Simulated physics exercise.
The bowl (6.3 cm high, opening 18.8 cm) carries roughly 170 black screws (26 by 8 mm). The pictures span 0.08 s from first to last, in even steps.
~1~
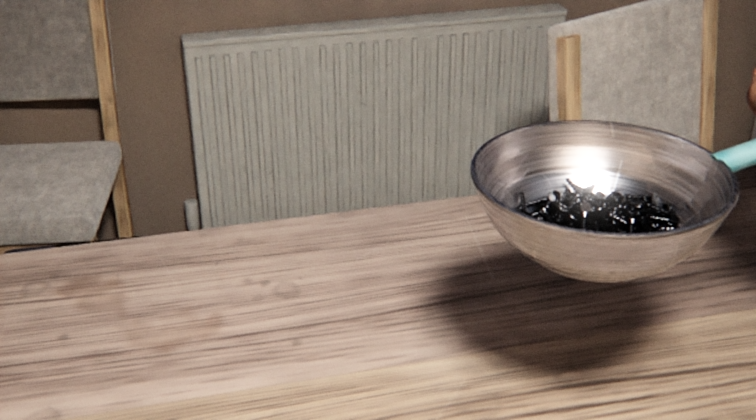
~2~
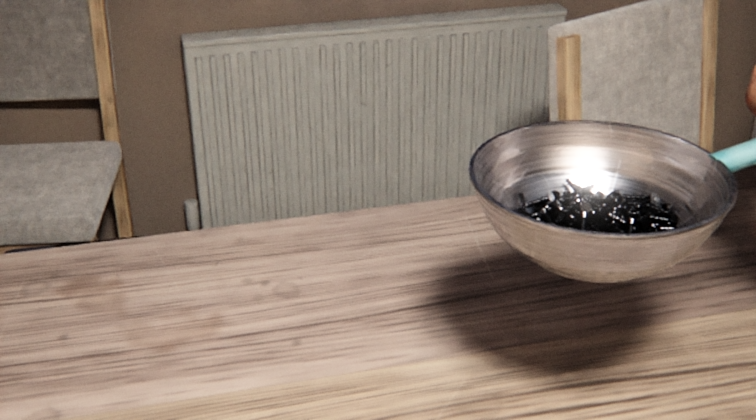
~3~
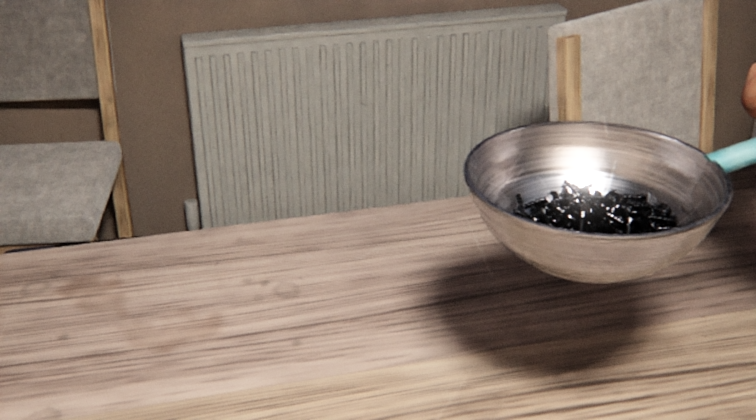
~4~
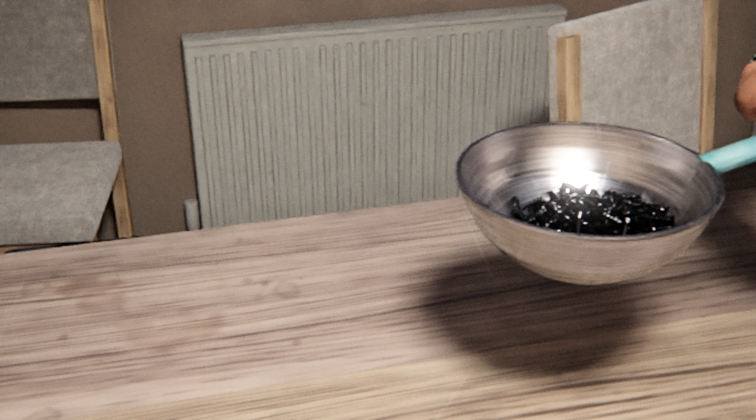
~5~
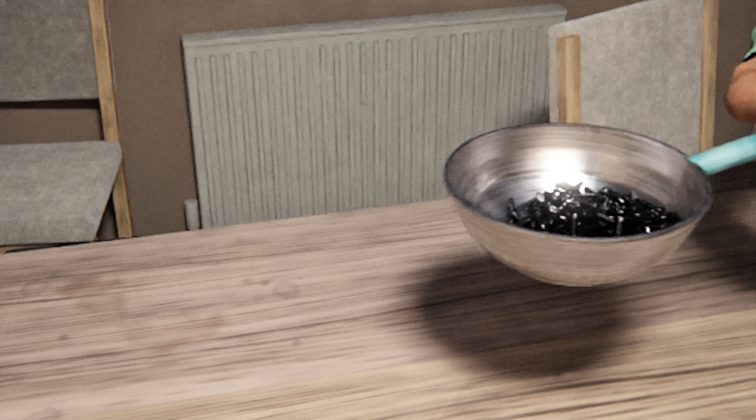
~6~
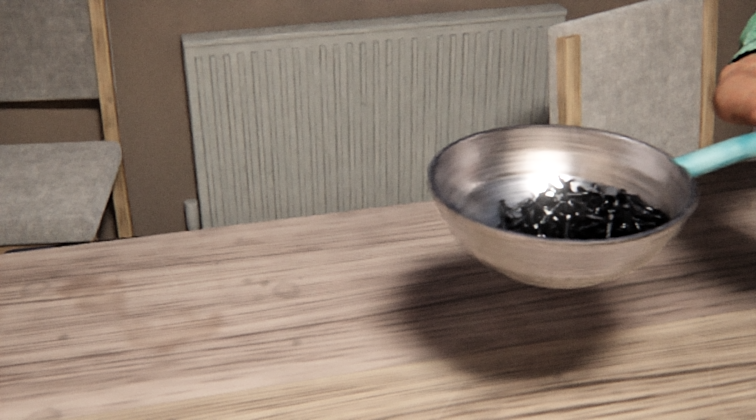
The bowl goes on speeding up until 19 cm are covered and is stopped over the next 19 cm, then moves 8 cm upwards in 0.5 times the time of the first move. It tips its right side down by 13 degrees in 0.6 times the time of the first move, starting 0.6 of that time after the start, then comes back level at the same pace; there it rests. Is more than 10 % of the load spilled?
The spill does not exceed a tenth of the load.
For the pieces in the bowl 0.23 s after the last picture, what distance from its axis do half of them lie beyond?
3.5 cm.
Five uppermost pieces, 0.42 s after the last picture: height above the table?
They are about 27 cm above the table.
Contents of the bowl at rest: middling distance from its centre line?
4.0 centimetres, give or take.
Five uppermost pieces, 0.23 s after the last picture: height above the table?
20 cm.
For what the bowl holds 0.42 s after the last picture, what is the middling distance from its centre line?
That would be about 4.5 cm from the centre line.
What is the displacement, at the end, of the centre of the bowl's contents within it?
The distance is some 0.5 cm from start to finish.
Then, 0.23 s after the last picture, tilt 3 degrees; bowl 100 %; middle of all pieces near (111, 291).
Then, 0.42 s after the last picture, tilt 12 degrees; bowl 100 %; middle of all pieces near (40, 215).
Then, 0.60 s after the last picture, tilt 0 degrees; bowl 100 %; middle of all pieces near (93, 196).
Then, 0.77 s after the last picture, tilt 0 degrees; bowl 100 %; middle of all pieces near (94, 194).
In the end, bowl 100 %.
